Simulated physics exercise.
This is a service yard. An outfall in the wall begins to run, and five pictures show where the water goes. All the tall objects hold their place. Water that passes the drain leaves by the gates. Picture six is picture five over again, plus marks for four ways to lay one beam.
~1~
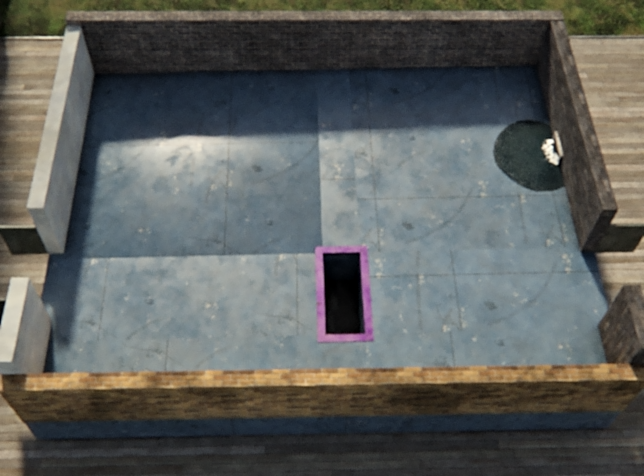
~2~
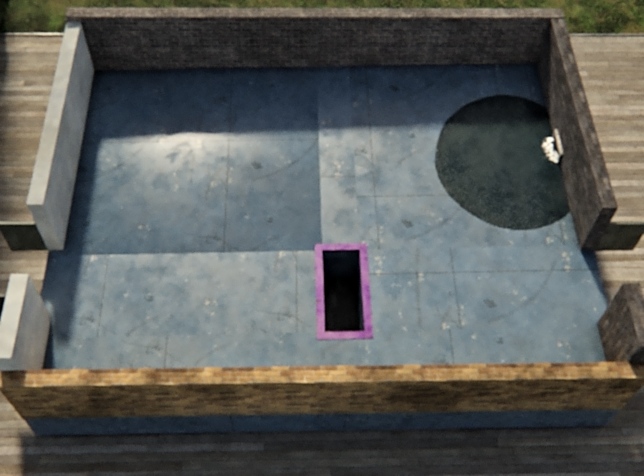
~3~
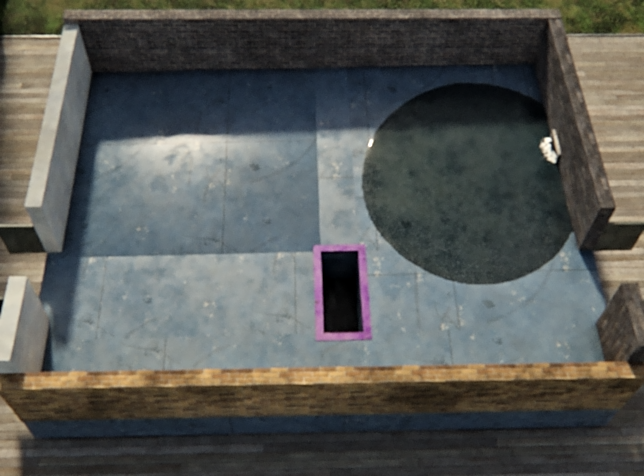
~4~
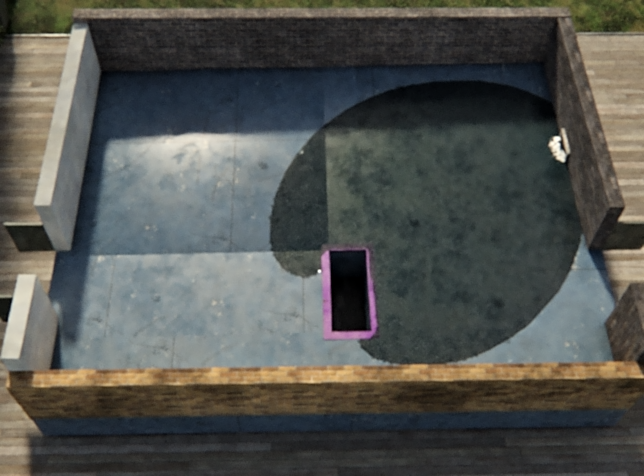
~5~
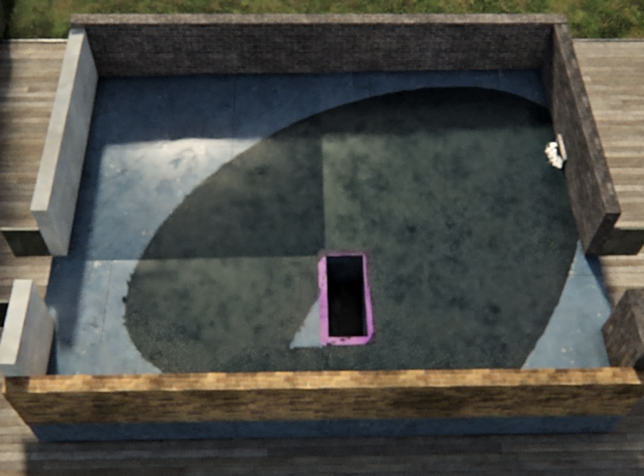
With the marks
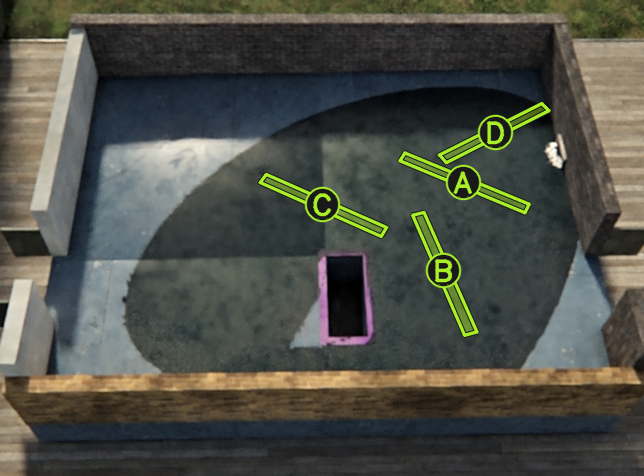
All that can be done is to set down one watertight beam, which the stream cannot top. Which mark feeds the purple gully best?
D works best here.
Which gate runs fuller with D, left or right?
The left gate.
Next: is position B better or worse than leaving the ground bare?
Position B is worse.
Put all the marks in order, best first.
D, C, B, A.
In lime, A from (402, 156) to (527, 208); B from (418, 213) to (470, 333); C from (263, 178) to (383, 231); D from (442, 158) to (545, 107).
With A, about 2 % of the stream goes into the purple gully, about 95 % out by the gates.
With B, about 16 % of the stream goes into the purple gully, about 82 % out by the gates.
With C, about 30 % of the stream goes into the purple gully, about 68 % out by the gates.
With D, about 49 % of the stream goes into the purple gully, about 50 % out by the gates.
